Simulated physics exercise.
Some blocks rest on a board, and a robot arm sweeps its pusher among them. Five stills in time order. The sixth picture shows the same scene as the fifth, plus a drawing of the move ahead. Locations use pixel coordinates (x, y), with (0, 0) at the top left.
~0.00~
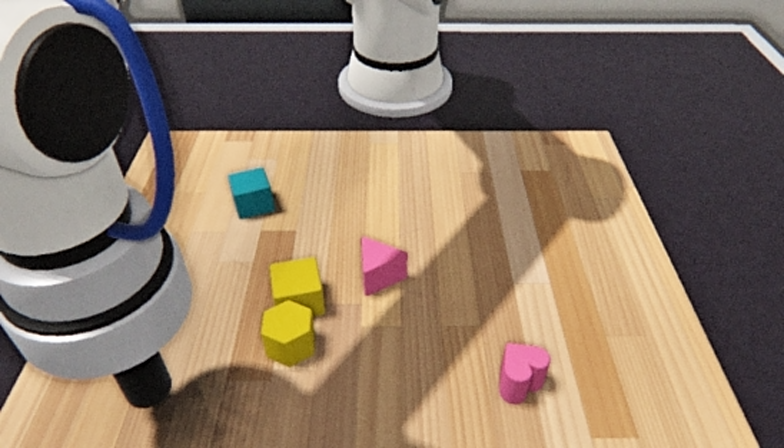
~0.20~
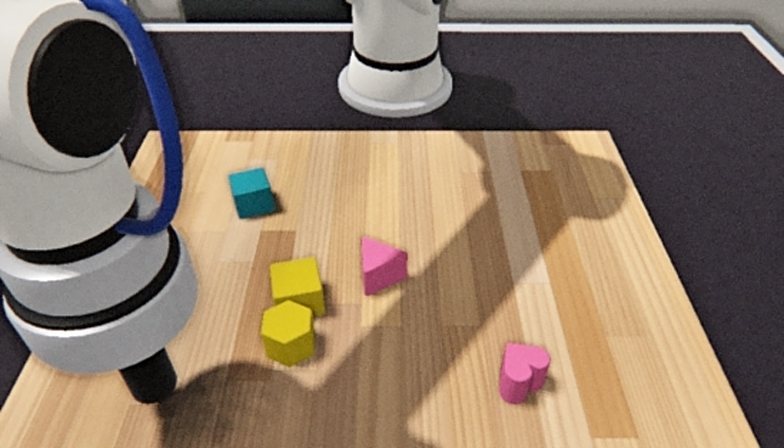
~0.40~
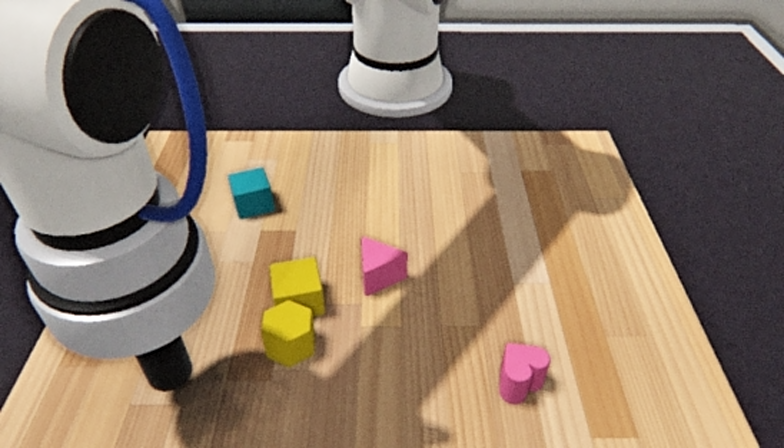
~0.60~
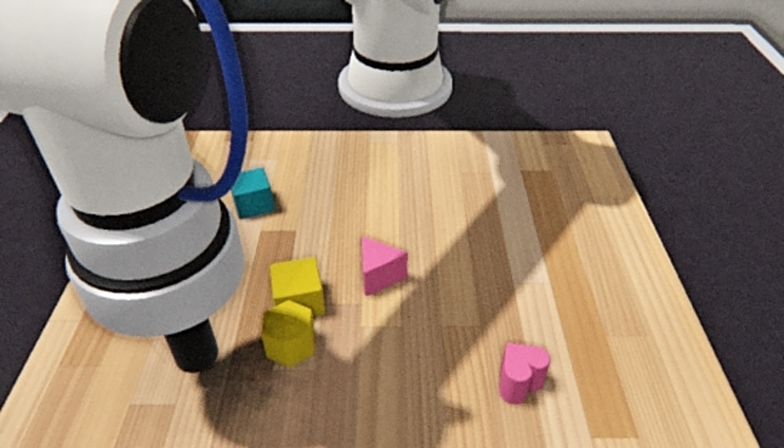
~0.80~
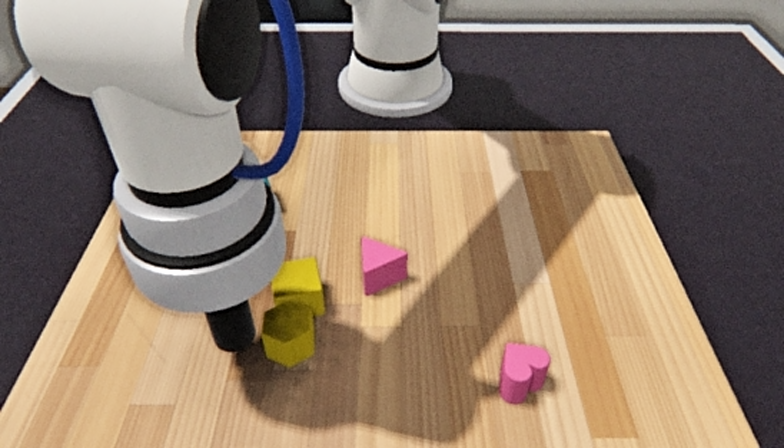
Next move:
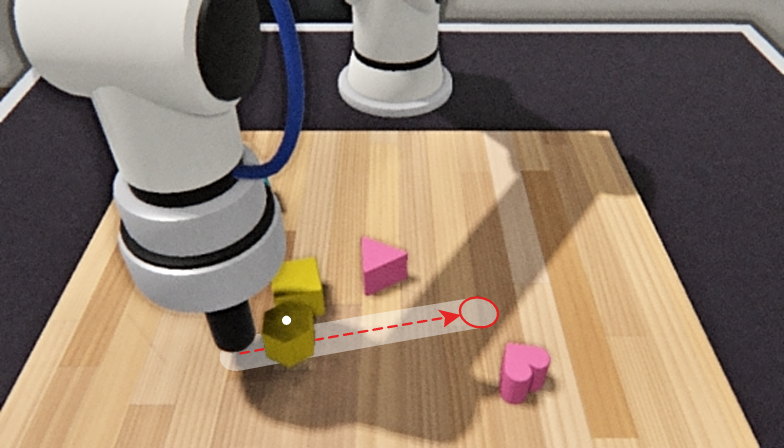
A light wooden board on a dark table is seen from above at an angle, with the white base of a robot arm at the far edge. A teal block, two yellow blocks close together, a pink triangular block and a pink heart-shaped block rest on it. From the lower left, the arm's black-tipped pusher sweeps right and slightly away, nearing the yellow hexagonal block, while the blocks stay still.
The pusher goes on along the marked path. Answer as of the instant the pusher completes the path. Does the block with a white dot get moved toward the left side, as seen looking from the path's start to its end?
Yes, I think so.
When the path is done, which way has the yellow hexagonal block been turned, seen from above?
From above, the turn goes anticlockwise.
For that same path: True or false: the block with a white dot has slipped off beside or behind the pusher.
This is false.
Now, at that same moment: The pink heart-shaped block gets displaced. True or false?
False
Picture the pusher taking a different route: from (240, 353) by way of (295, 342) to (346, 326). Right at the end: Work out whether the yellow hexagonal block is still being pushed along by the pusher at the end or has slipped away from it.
In front, I predict.
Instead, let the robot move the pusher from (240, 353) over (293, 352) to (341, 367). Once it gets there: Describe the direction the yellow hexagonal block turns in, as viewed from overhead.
Seen from above, counterclockwise.
Drawn move, straight from (240, 353) to (479, 312); the dot is on the yellow hexagonal block.
The first path, step by step. One third of the way, pusher at (322, 321); yellow hexagonal block at (364, 303), turned 15° anticlockwise.
Two thirds of the way, pusher at (404, 307); yellow hexagonal block at (442, 285), turned 30° anticlockwise.
At the end, pusher at (482, 295); yellow hexagonal block at (511, 265), turned 55° anticlockwise; yellow square piece still; pink heart-shaped block still.
